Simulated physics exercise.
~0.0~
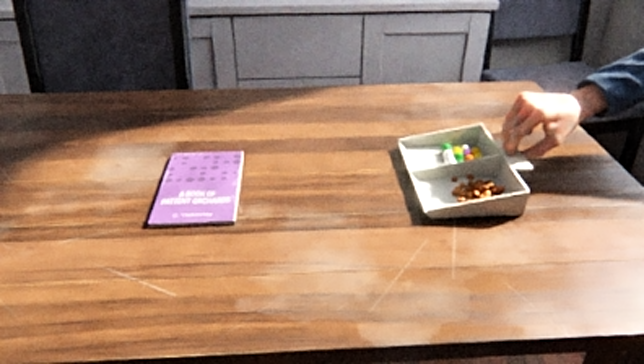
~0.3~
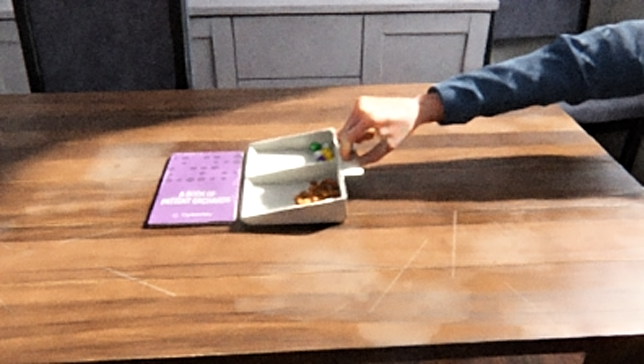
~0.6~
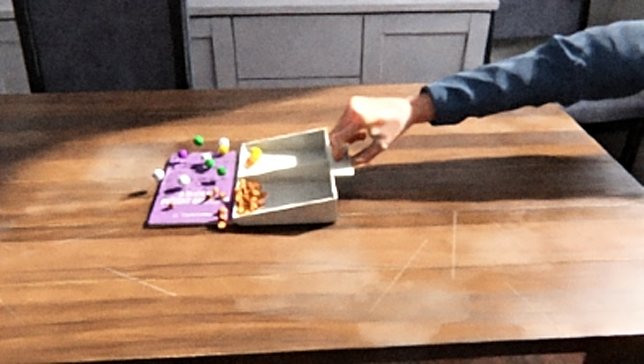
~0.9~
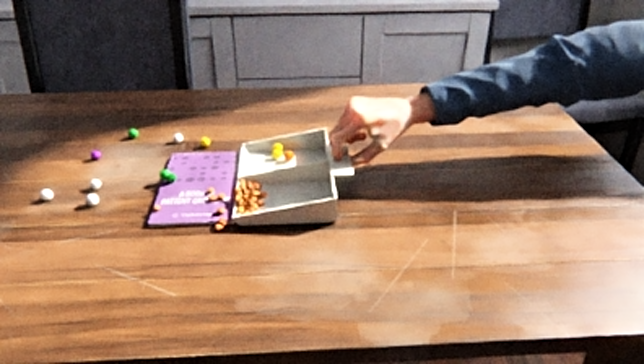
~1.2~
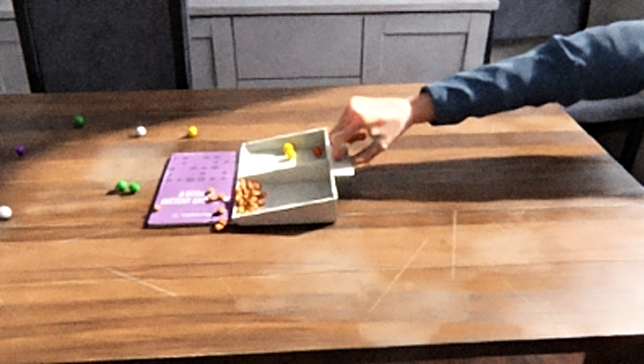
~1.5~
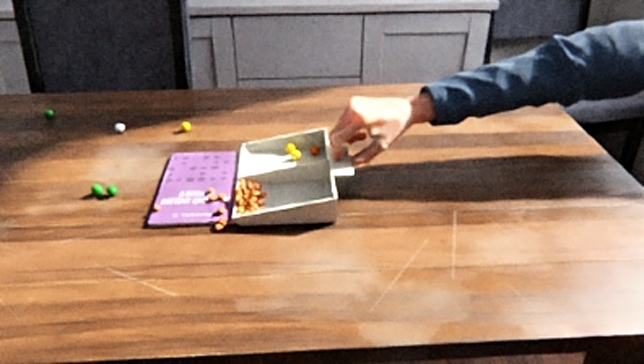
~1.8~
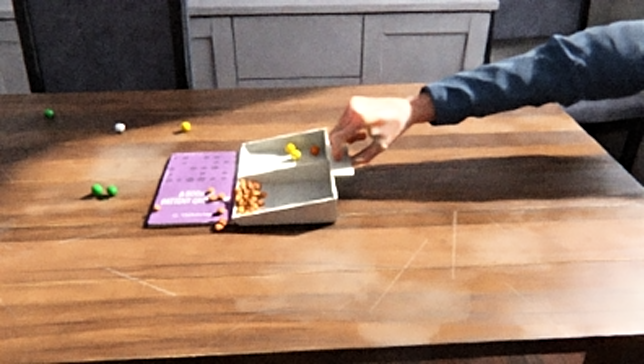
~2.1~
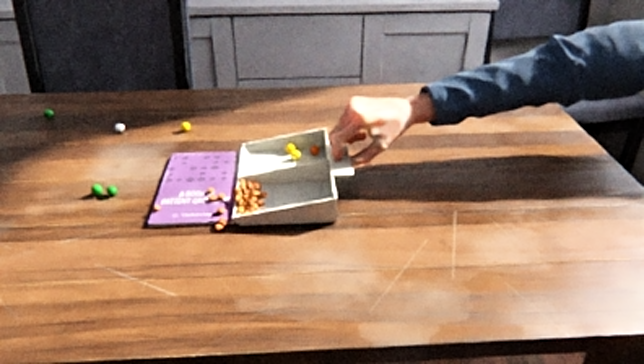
Colourful candies spilling and rolling left across a wooden table as a hand slides a divided tray into a purple book.
